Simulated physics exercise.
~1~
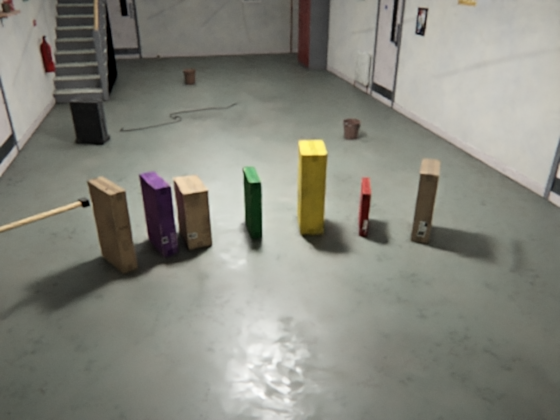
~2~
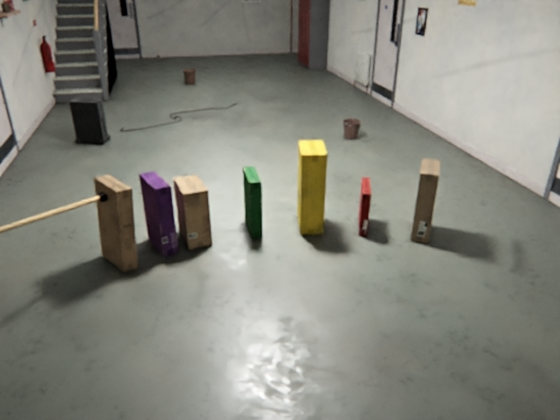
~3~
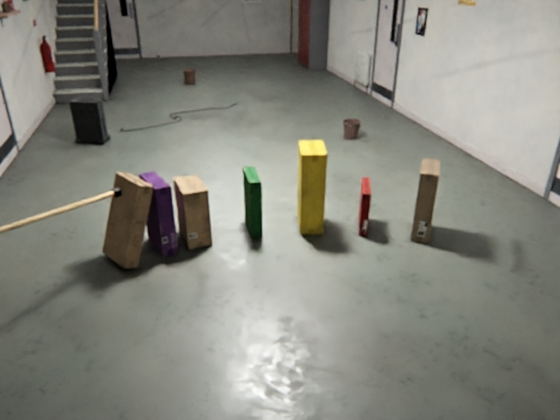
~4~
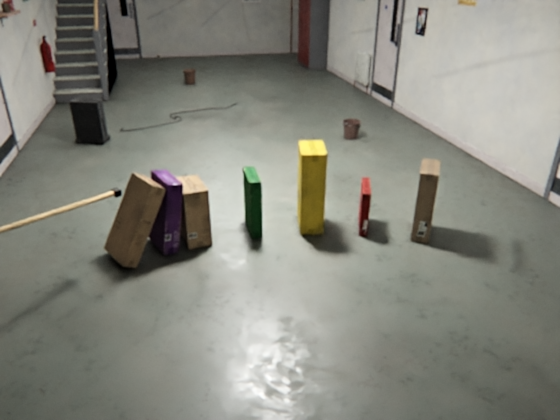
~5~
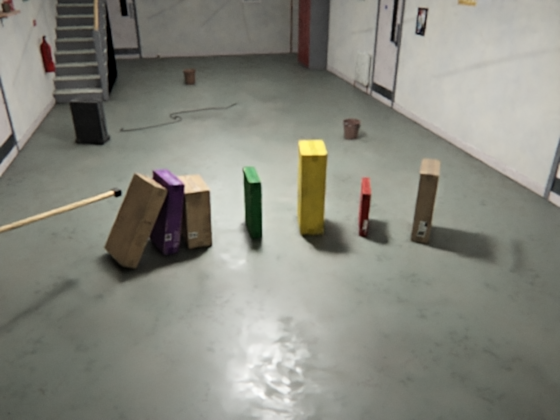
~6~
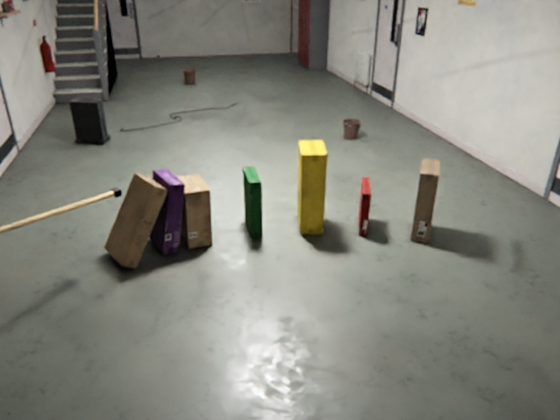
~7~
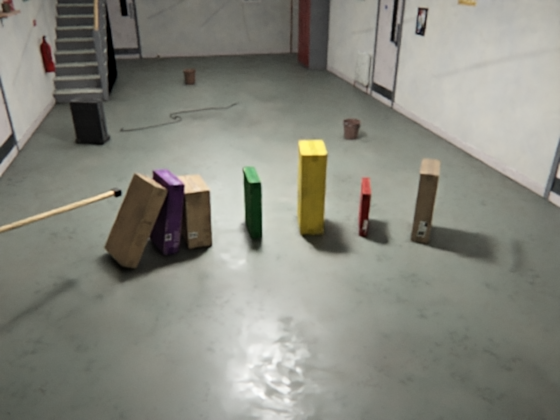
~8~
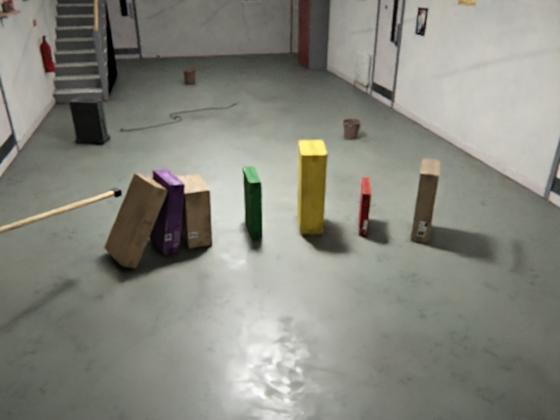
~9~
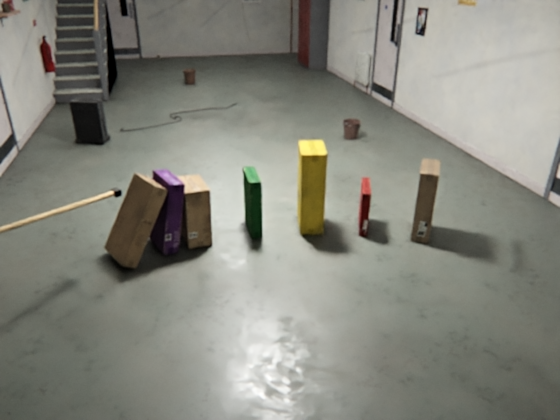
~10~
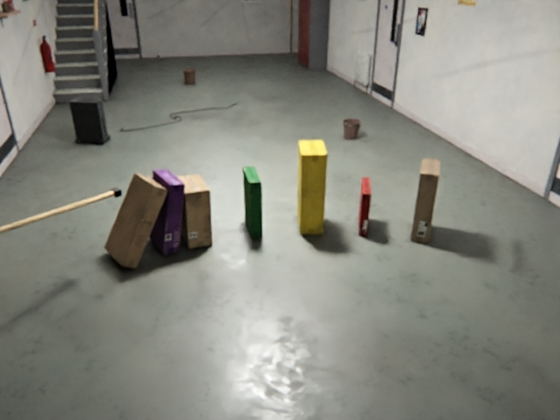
Wooden pole tipping the first of seven upright cartons rightward against a purple one, which leans on the next, the rest still standing.
